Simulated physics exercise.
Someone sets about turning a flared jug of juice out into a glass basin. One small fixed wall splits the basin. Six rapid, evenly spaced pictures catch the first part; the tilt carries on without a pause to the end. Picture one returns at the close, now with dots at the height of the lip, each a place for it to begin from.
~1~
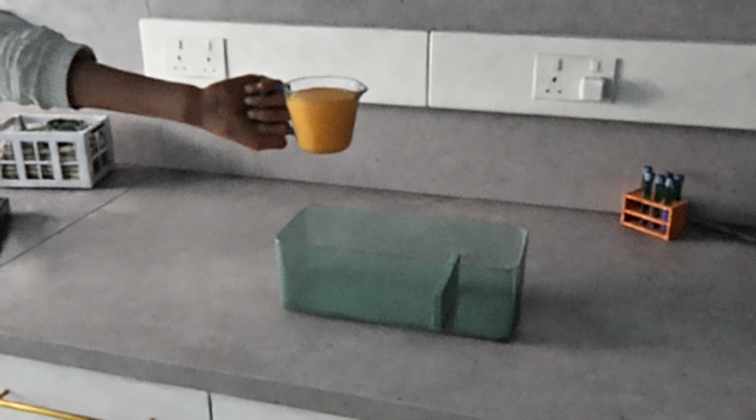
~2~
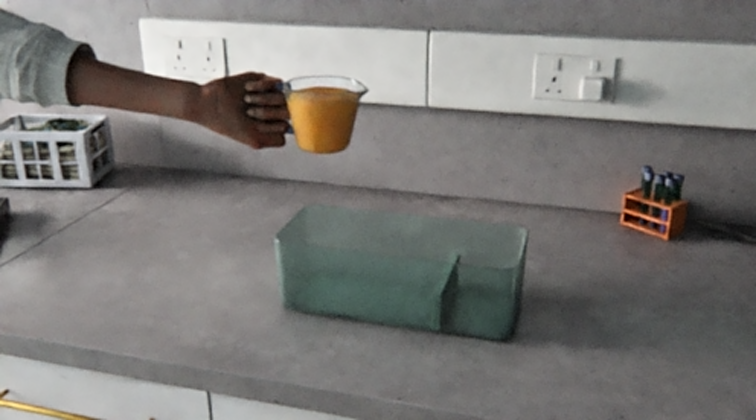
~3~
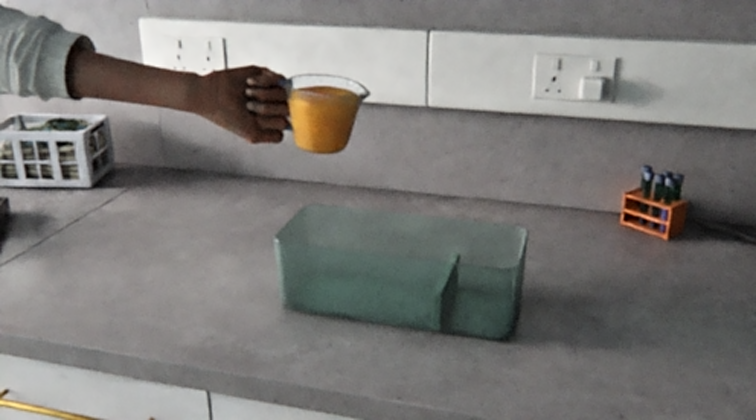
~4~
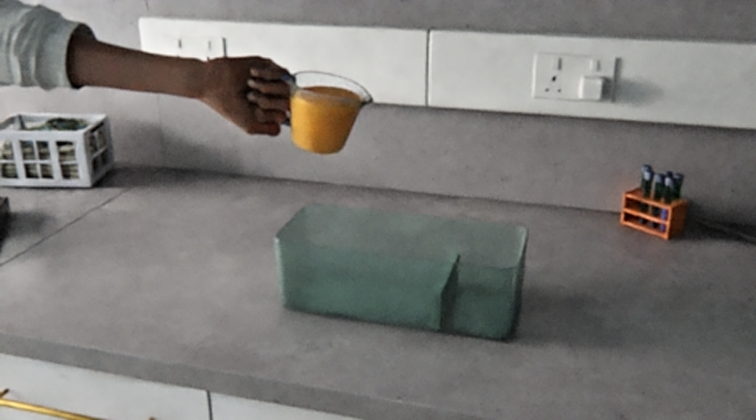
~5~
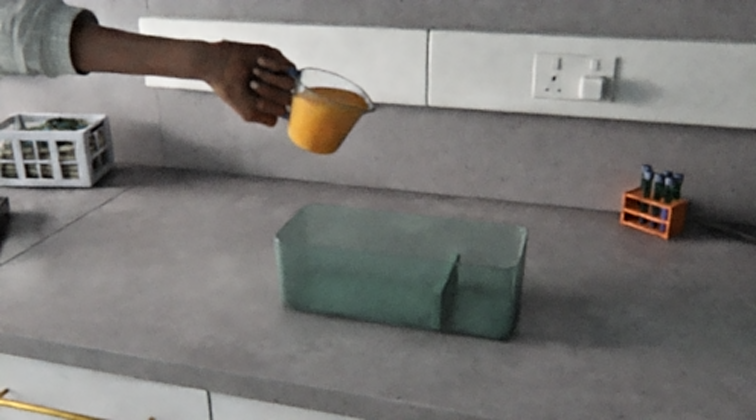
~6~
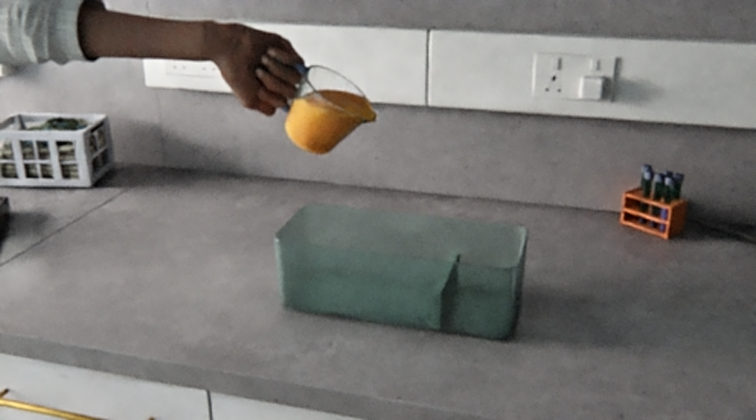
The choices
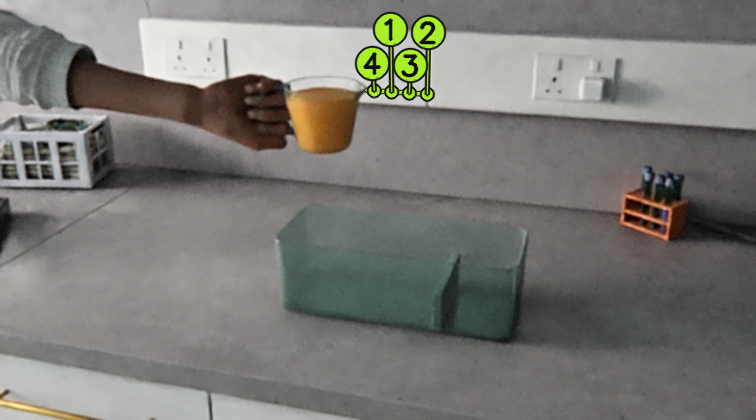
A hand holds a jug of orange juice above a glass basin and gradually tilts it right.
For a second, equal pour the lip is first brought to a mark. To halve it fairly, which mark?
3 beats the others.
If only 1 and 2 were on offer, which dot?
Here it is dot 2.
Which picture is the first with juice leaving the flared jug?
Picture 6.
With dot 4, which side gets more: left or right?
The left side.
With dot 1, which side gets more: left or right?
The left one.
On the marked copy, 1 at (391, 92); 2 at (427, 94); 3 at (409, 93); 4 at (374, 90).
For dot 1, about 89 % ends left of the wall and 7 % right of it; 3 % is lost outside.
For dot 2, about 14 % ends left of the wall and 80 % right of it; 5 % is lost outside.
For dot 3, about 58 % ends left of the wall and 39 % right of it.
For dot 4, about 89 % ends left of the wall and 5 % right of it; 6 % is lost outside.
